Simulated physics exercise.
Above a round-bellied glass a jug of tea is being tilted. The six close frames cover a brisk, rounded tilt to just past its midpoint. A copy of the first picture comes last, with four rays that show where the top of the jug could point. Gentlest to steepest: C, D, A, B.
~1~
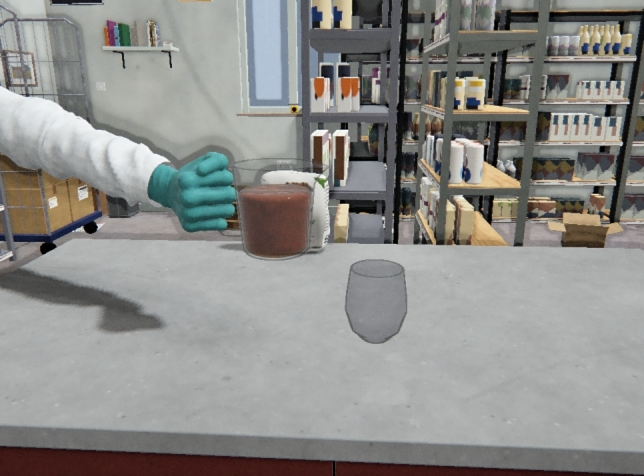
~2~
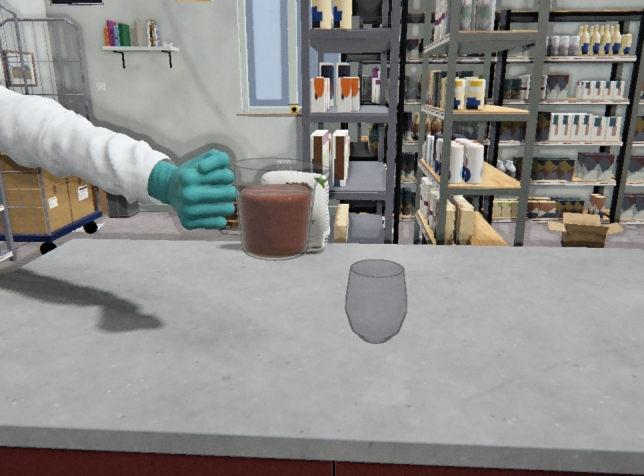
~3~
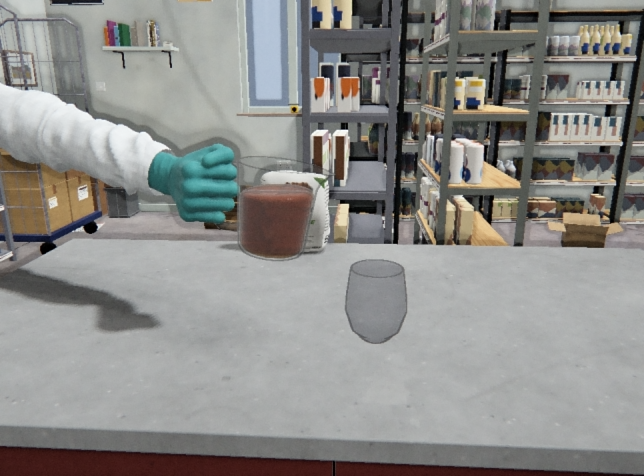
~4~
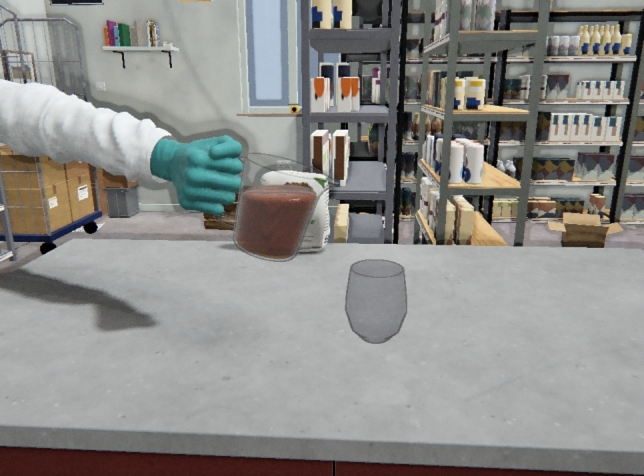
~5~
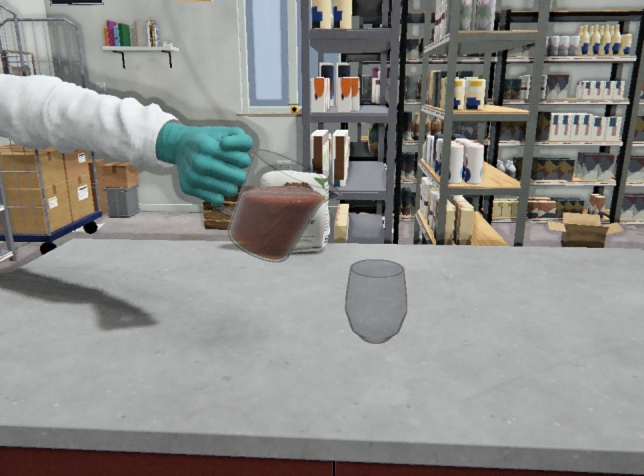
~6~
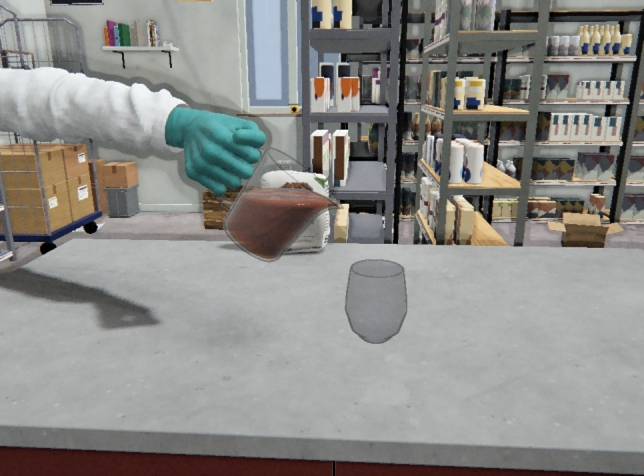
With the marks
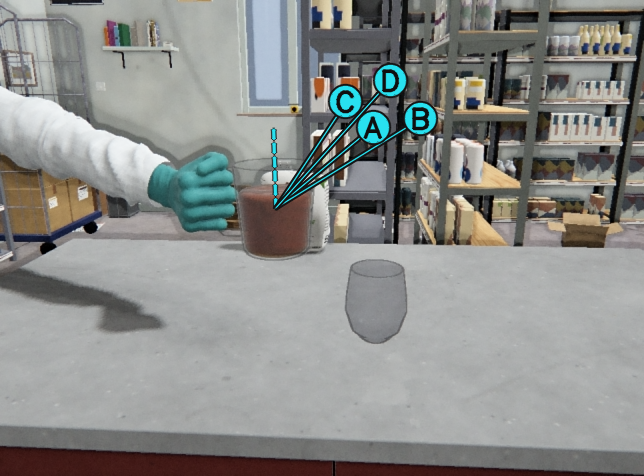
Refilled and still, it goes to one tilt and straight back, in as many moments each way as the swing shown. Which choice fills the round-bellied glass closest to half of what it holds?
Choose B.
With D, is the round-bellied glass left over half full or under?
Under.
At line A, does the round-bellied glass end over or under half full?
Under.
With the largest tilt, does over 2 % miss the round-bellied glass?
No.
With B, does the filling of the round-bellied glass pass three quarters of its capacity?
No.
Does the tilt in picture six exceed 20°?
Yes, it does.
In cyan, A at (359, 138); B at (406, 127); C at (336, 116); D at (378, 93).
For line A, the round-bellied glass ends with about 28 % of what it can hold.
For line B, the round-bellied glass ends with about 47 % of what it can hold.
For line C, the round-bellied glass ends with about 4 % of what it can hold.
For line D, the round-bellied glass ends with about 14 % of what it can hold.
